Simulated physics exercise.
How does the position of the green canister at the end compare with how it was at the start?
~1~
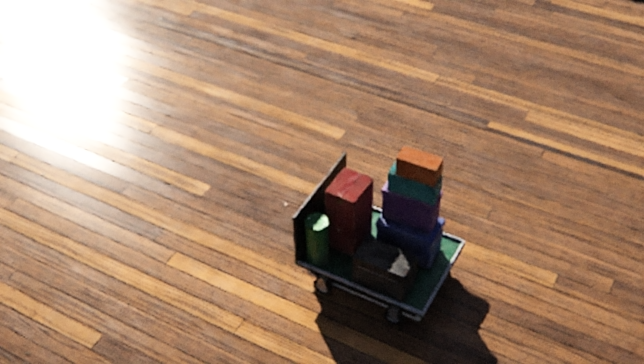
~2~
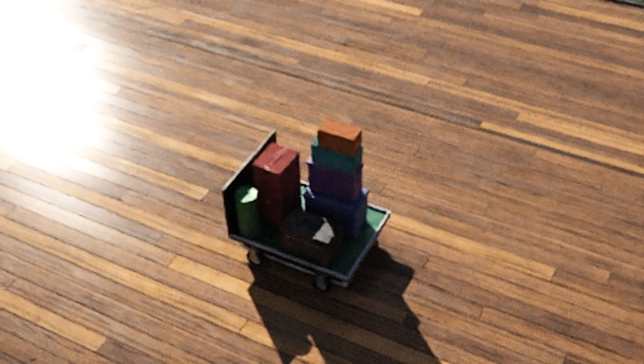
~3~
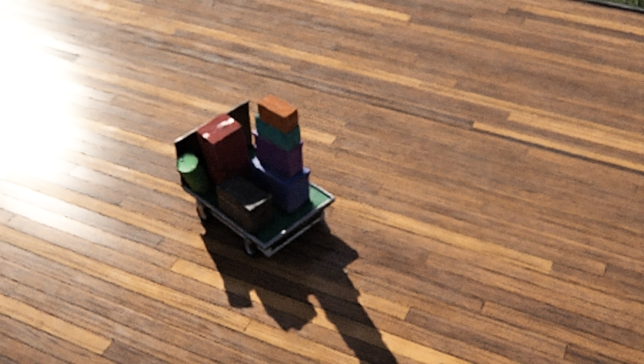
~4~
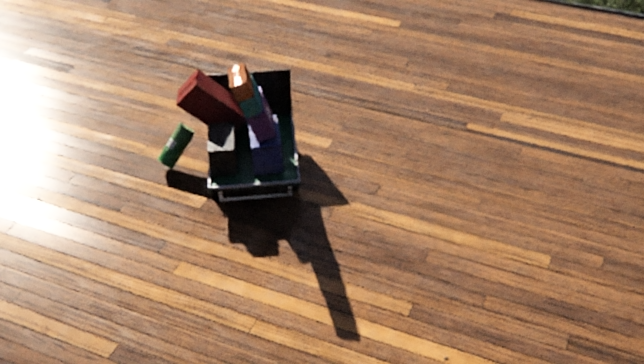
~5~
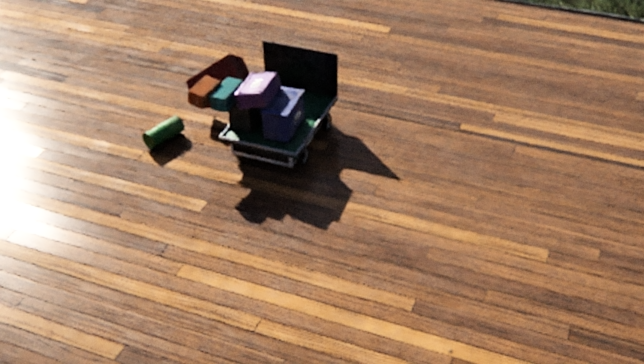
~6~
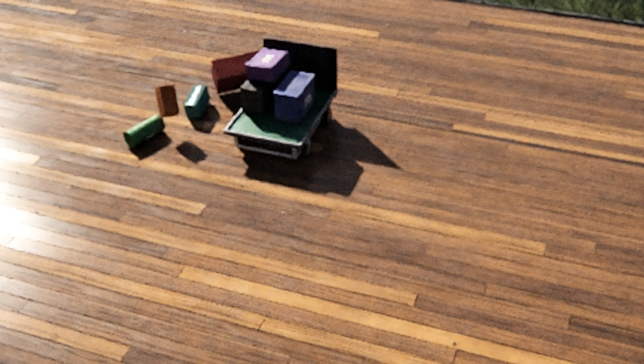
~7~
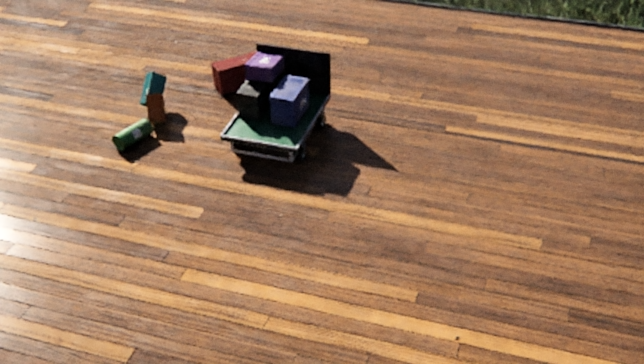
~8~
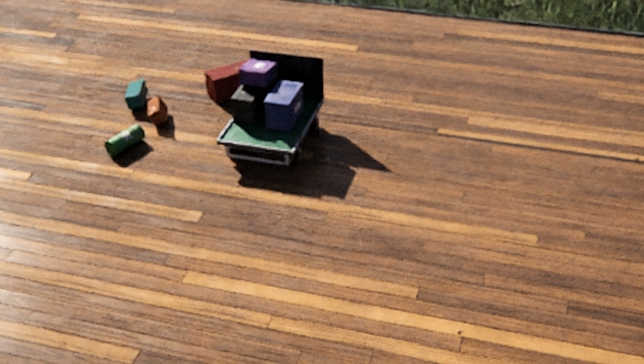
At the start the green canister stood upright on the cart, but by the end it was lying on its side on the floor to the left of the cart.
